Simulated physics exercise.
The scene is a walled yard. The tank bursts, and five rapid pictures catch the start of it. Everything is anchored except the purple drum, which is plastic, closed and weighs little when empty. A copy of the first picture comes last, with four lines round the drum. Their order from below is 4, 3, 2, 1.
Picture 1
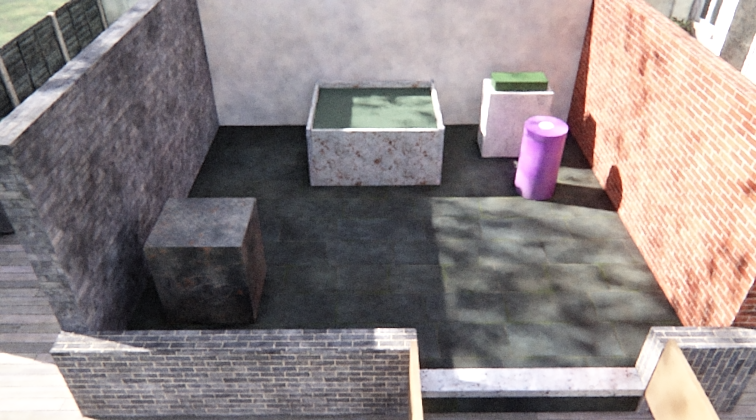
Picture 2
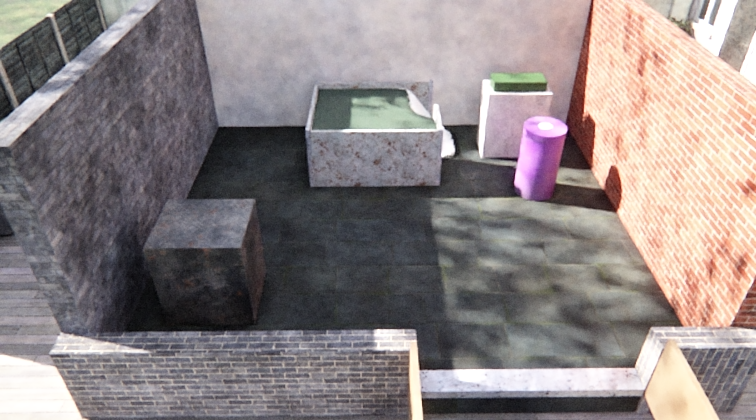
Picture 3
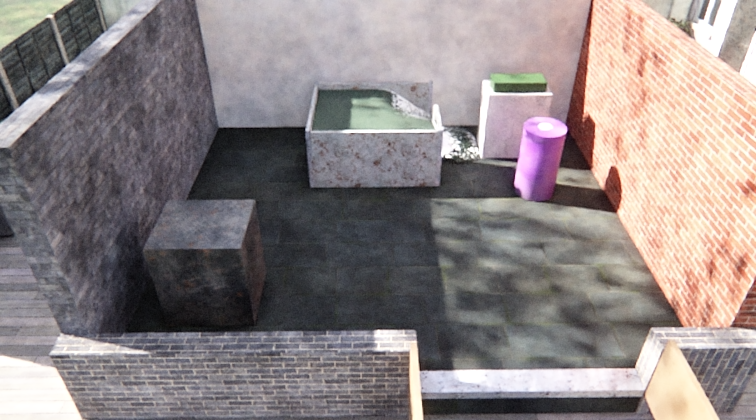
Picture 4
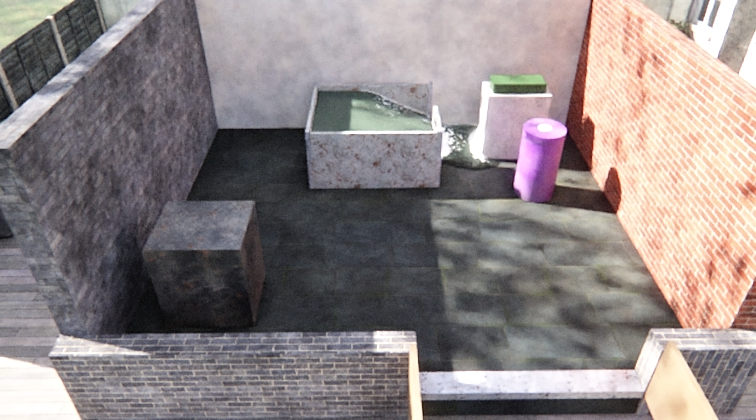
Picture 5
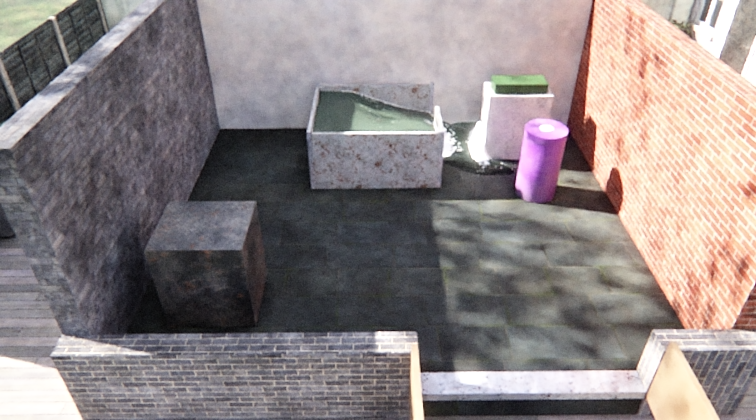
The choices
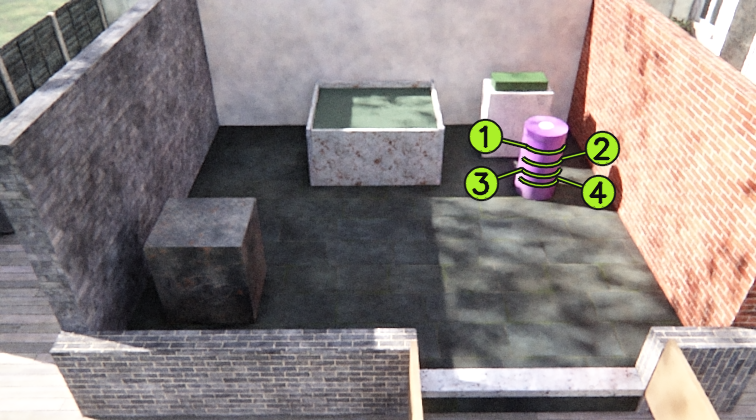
In a walled yard, water poured over the right side of a raised stone tank and splashed onto the dark ground, spreading between the tank and the white block near the purple drum.
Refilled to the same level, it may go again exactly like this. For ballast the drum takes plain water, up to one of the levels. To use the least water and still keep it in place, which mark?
4 will do.
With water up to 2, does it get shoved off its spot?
No.
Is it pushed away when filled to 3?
No.
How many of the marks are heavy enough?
All four.
On the marked copy, 1 at (548, 152); 2 at (546, 165); 3 at (544, 176); 4 at (542, 185); from the bottom up 4, 3, 2, 1.
If 1 is chosen, it does not move.
If 2 is chosen, it does not move.
If 3 is chosen, it does not move.
If 4 is chosen, it shifts by a finger or two and stays.
